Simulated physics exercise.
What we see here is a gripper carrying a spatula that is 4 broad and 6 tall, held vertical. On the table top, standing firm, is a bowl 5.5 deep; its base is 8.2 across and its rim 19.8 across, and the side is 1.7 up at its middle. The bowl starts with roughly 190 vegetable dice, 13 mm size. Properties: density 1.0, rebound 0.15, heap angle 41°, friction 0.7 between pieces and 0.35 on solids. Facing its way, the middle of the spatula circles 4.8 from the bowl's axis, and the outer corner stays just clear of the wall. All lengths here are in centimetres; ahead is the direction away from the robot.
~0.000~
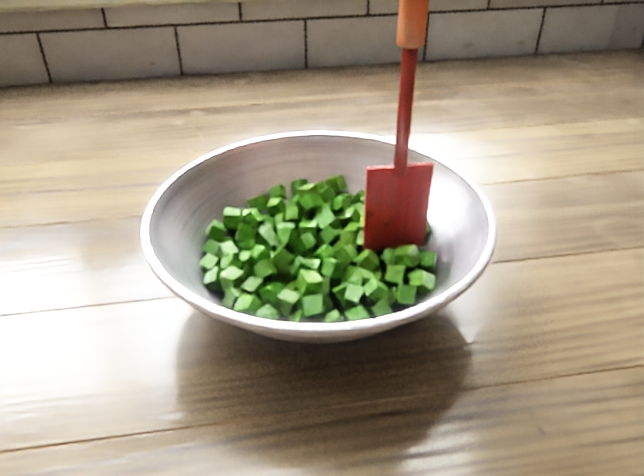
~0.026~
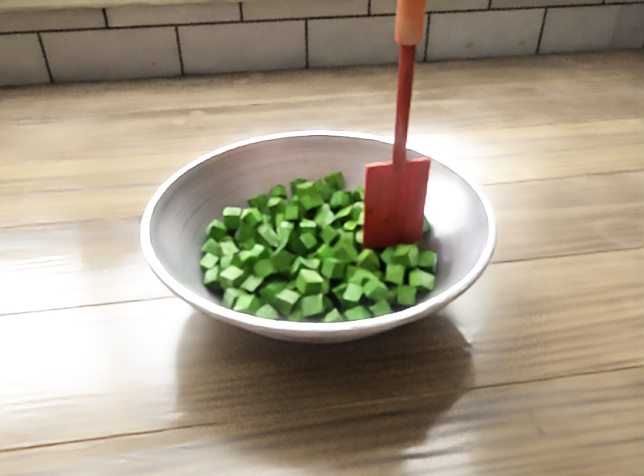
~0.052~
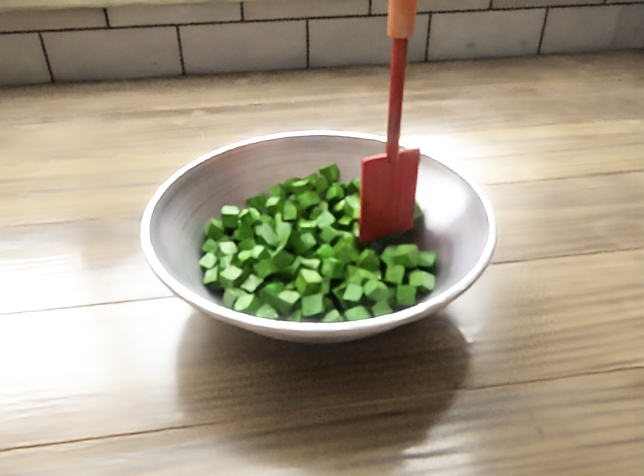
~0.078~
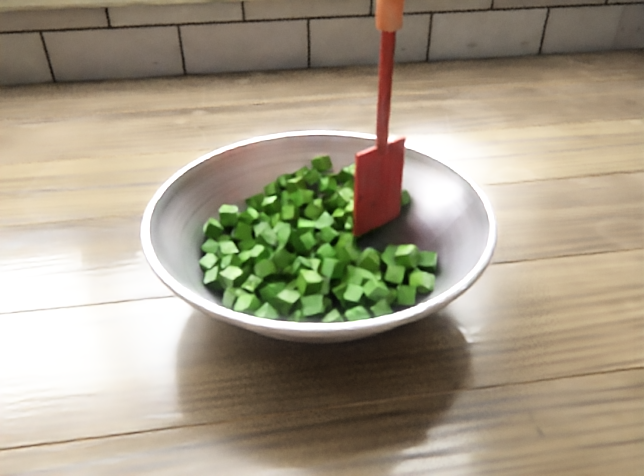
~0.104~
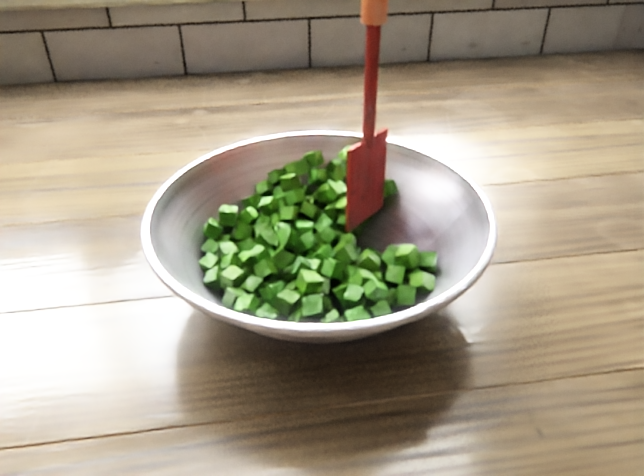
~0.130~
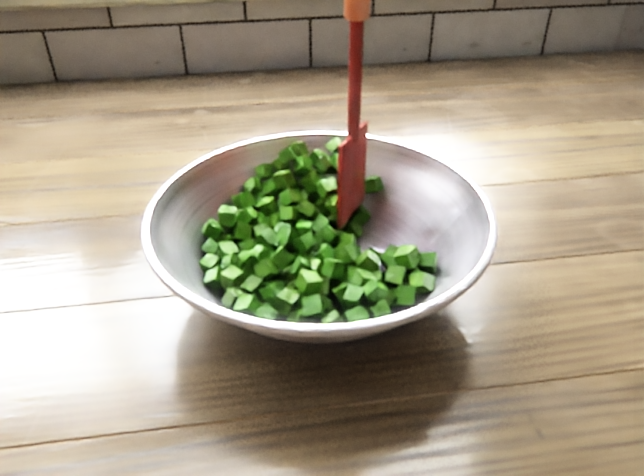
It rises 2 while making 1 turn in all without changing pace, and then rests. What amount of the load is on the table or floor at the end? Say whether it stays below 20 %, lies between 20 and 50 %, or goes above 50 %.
It stays below 20 %.
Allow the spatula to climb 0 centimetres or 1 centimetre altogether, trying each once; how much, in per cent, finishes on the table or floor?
Close to 15 percent and close to 10 percent.
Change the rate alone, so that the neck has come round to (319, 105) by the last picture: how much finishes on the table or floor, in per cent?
About 15 %.
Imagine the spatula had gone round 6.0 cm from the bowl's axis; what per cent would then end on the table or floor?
Near 0 %.
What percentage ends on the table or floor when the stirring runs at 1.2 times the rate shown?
I'd put it near 10 %.
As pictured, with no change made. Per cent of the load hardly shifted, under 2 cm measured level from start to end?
Estimate: 15 per cent.
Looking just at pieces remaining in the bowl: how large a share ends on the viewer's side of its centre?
Around 45 percent of it.
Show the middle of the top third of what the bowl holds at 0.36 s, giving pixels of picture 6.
The upper third is centred close to (220, 258).
After 0.36 s, 173° round, highest piece 8 above the table; 181 in the bowl, 3 on the table or floor, 5 in flight or on the tool.
After 0.60 s, 291° round, highest piece 6 above the table; 173 in the bowl, 14 on the table or floor, 2 in flight or on the tool.
After 0.91 s, 0° round, highest piece 6 above the table; 170 in the bowl, 19 on the table or floor.
After 1.61 s, 0° round, highest piece 6 above the table; 170 in the bowl, 19 on the table or floor.
At rest, 170 in the bowl, 19 on the table or floor. That is 10 % on the table or floor.
